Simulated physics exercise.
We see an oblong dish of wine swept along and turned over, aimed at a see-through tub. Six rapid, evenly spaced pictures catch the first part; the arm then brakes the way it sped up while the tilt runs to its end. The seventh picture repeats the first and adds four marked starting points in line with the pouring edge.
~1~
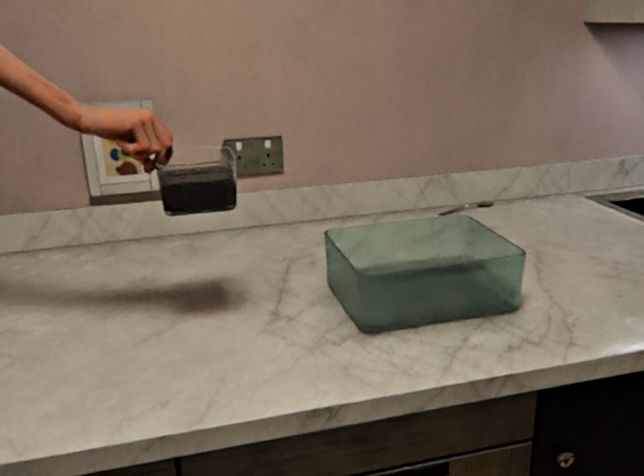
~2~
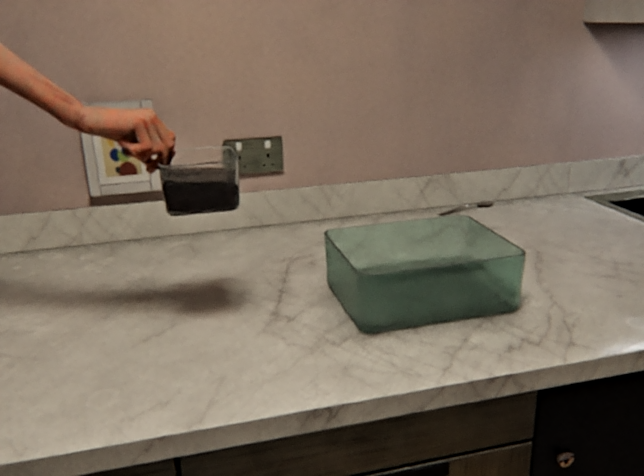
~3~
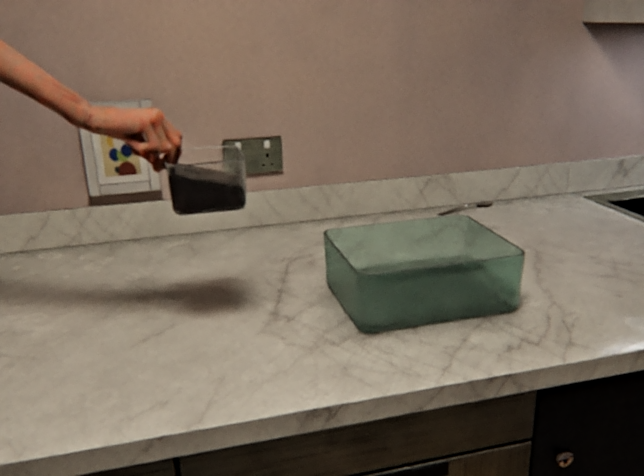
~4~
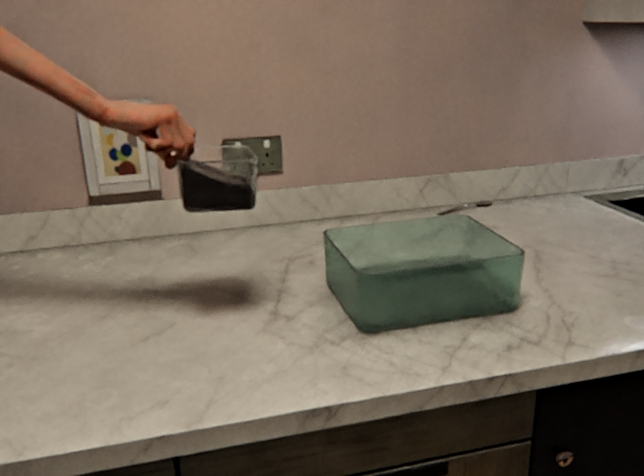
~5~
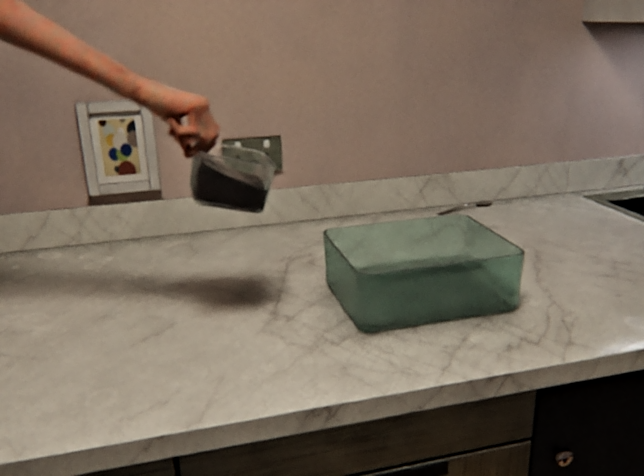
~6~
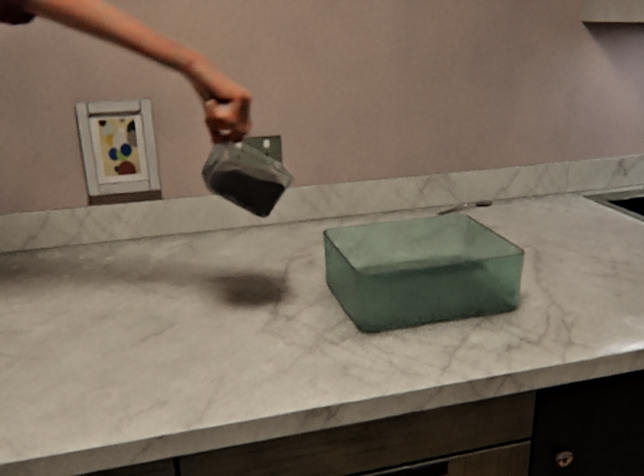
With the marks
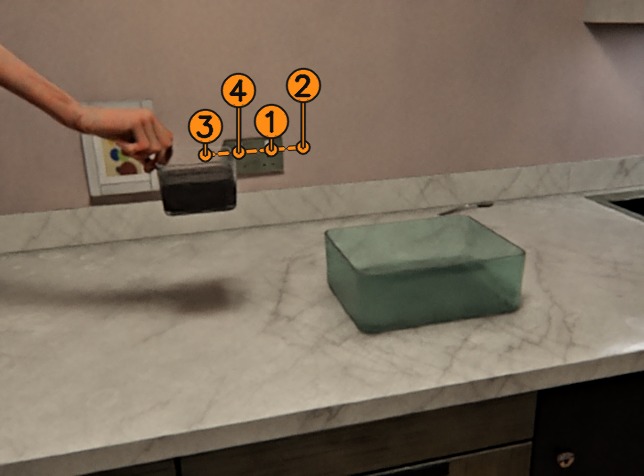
A kitchen with a pale marble worktop against a pinkish wall is seen from slightly above by a still camera. A hand at the left holds a clear rectangular dish of dark liquid, with a colourful framed picture and a socket behind it, and a see-through green tub sits right of centre. The hand carries the dish rightward, slowly at first, then rises and tilts it toward the tub.
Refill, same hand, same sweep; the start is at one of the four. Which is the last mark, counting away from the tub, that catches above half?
3 will do.
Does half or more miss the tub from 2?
No, not at all.
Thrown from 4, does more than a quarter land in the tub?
Yes, clearly.
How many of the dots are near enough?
All of them.
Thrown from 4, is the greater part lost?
No.
On the marked copy, 1 at (271, 149); 2 at (303, 147); 3 at (205, 154); 4 at (238, 152).
With 1, about 84 % lands in the tub, 2 % falls short and 13 % goes beside or beyond.
With 2, about 79 % lands in the tub, 3 % falls short and 18 % goes beside or beyond.
With 3, about 80 % lands in the tub, 14 % falls short and 7 % goes beside or beyond.
With 4, about 84 % lands in the tub, 5 % falls short and 11 % goes beside or beyond.
